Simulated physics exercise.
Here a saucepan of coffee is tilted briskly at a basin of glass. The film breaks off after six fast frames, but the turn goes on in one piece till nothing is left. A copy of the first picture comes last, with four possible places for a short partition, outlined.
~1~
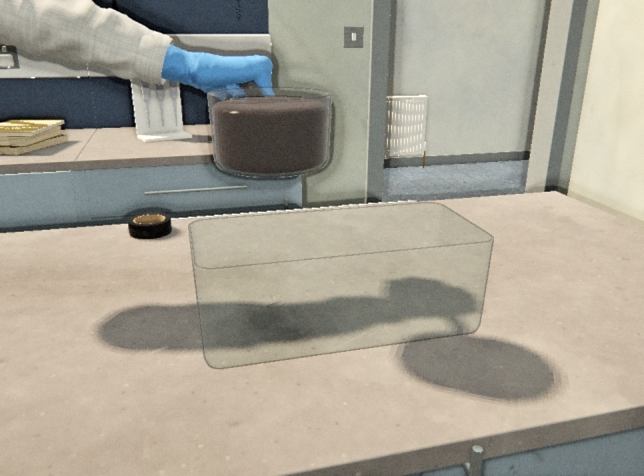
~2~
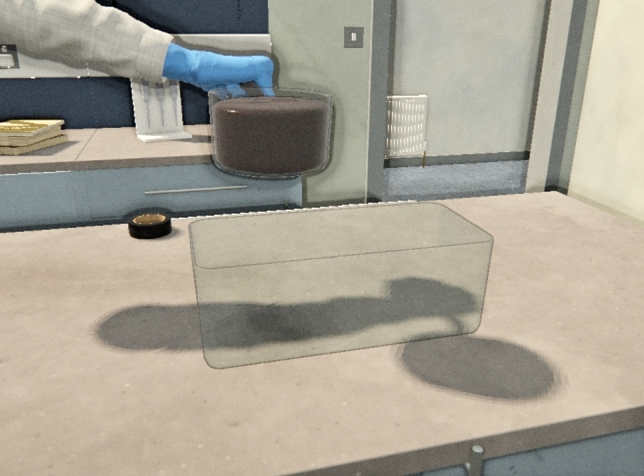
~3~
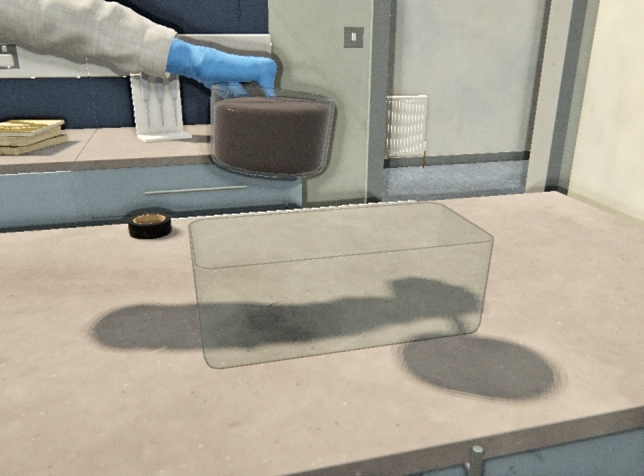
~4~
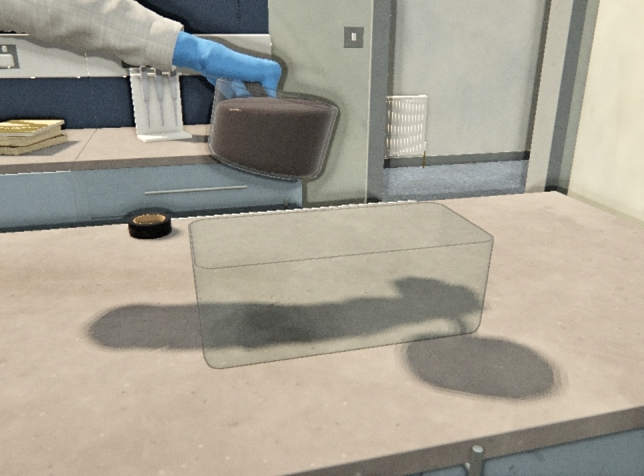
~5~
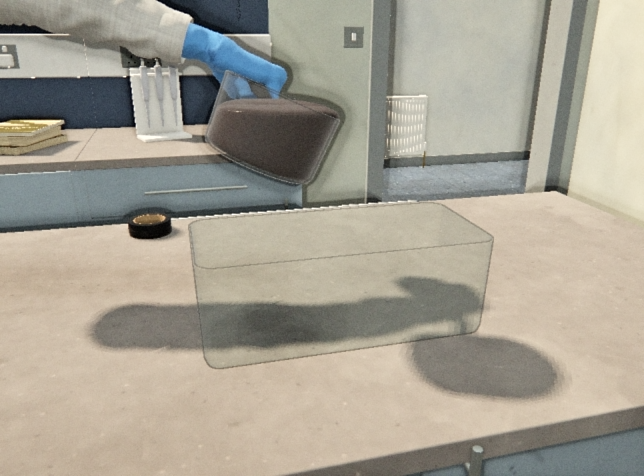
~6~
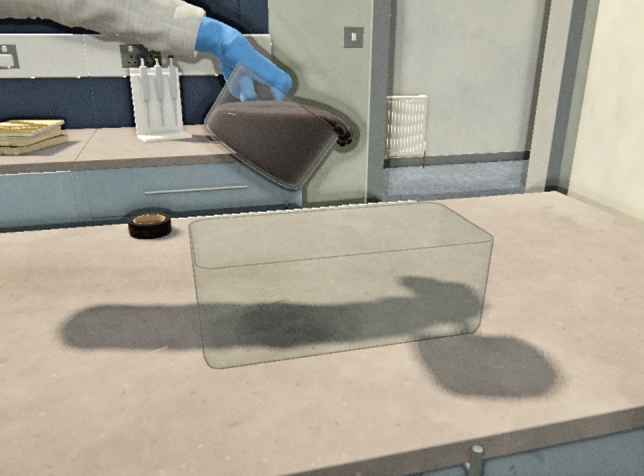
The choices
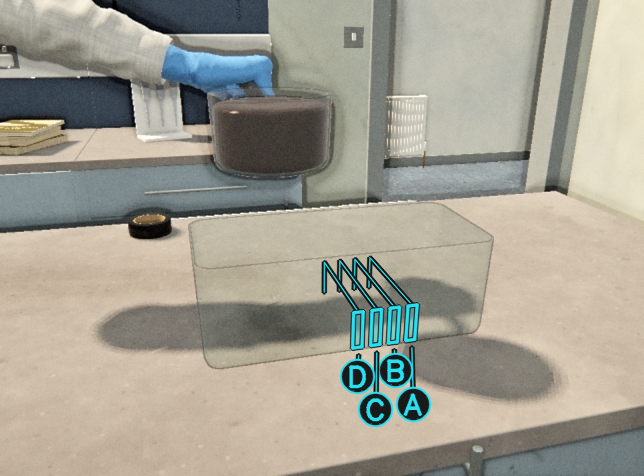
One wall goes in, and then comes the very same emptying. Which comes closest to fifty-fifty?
It is B.
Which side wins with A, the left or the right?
The left side.
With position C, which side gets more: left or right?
More ends on the right.
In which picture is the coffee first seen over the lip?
In picture 5.
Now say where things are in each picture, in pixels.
Upright, lip at (327, 91); basin from (204, 366) to (478, 328); nothing has left yet.
Upright, lip at (327, 93); nothing has left yet.
Tipped about 6°, lip at (330, 98); nothing has left yet.
Tipped about 14°, lip at (333, 106); nothing has left yet.
Tipped about 24°, lip at (335, 117); coffee is over the lip, down to (335, 117).
Tipped about 36°, lip at (335, 131); coffee is over the lip, down to (339, 142).
On the marked copy, A at (411, 347); B at (394, 349); C at (376, 352); D at (358, 355).
With A, about 74 % ends left of the wall and 24 % right of it.
With B, about 47 % ends left of the wall and 52 % right of it.
With C, about 28 % ends left of the wall and 72 % right of it.
With D, about 7 % ends left of the wall and 93 % right of it.
